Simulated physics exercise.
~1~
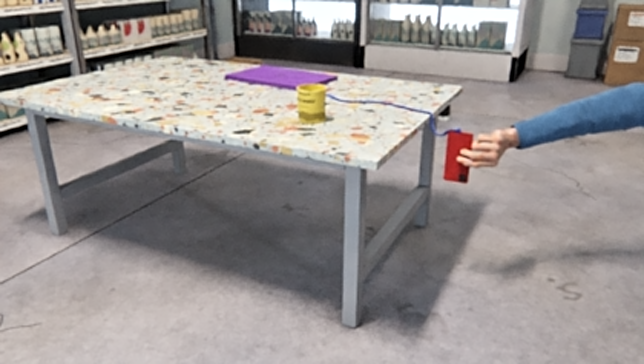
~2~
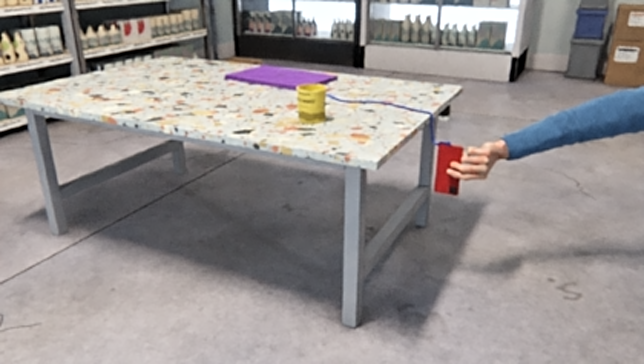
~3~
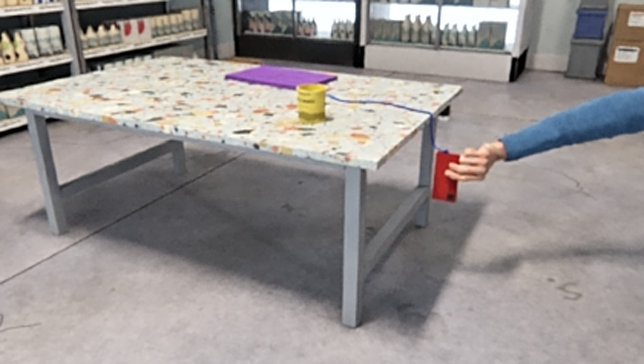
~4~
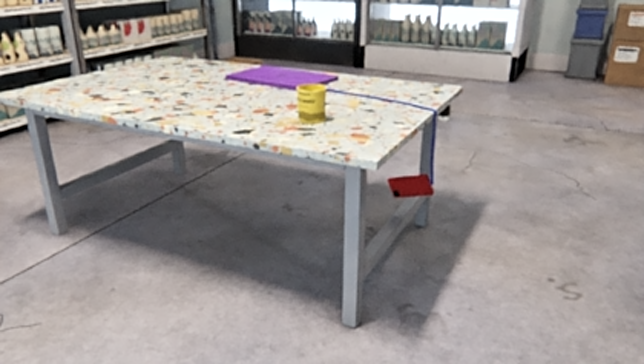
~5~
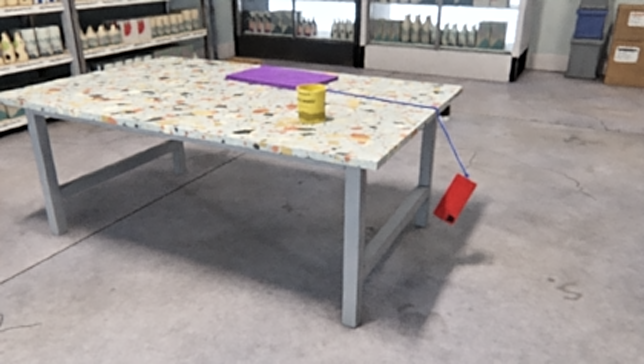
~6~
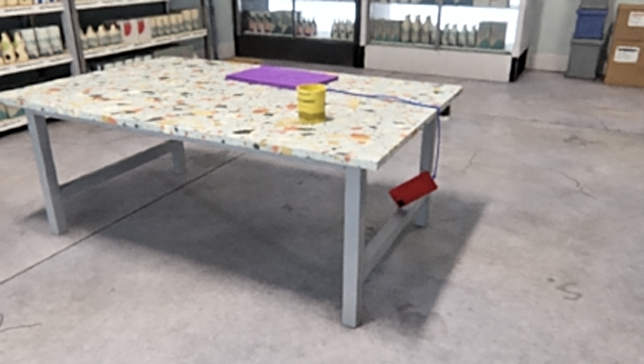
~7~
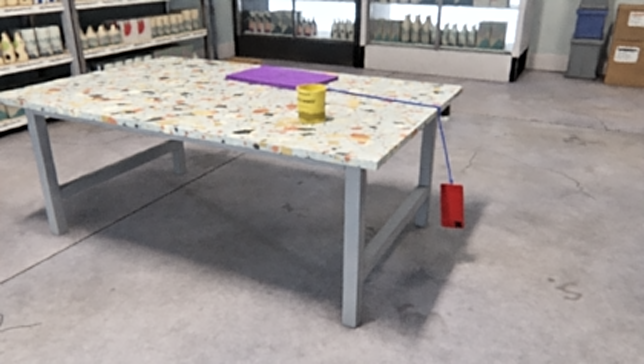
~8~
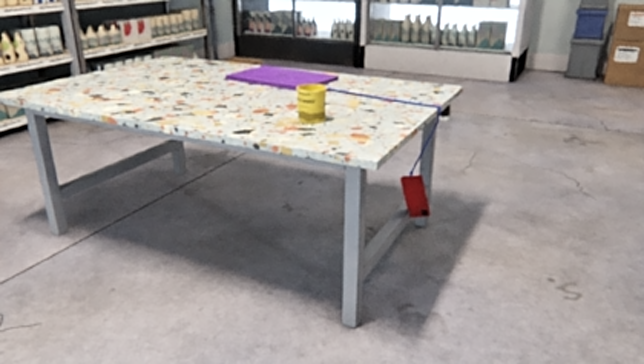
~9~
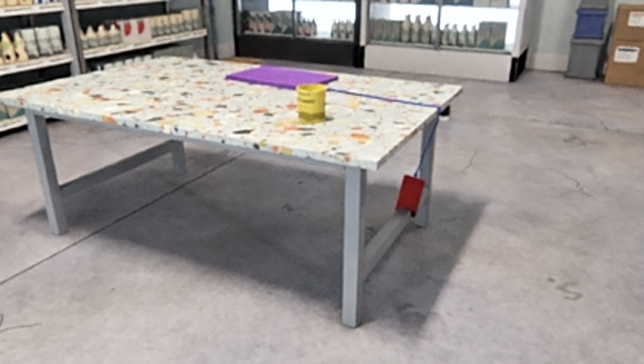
A red phone on a blue ribbon swings below the table edge after a hand releases it.
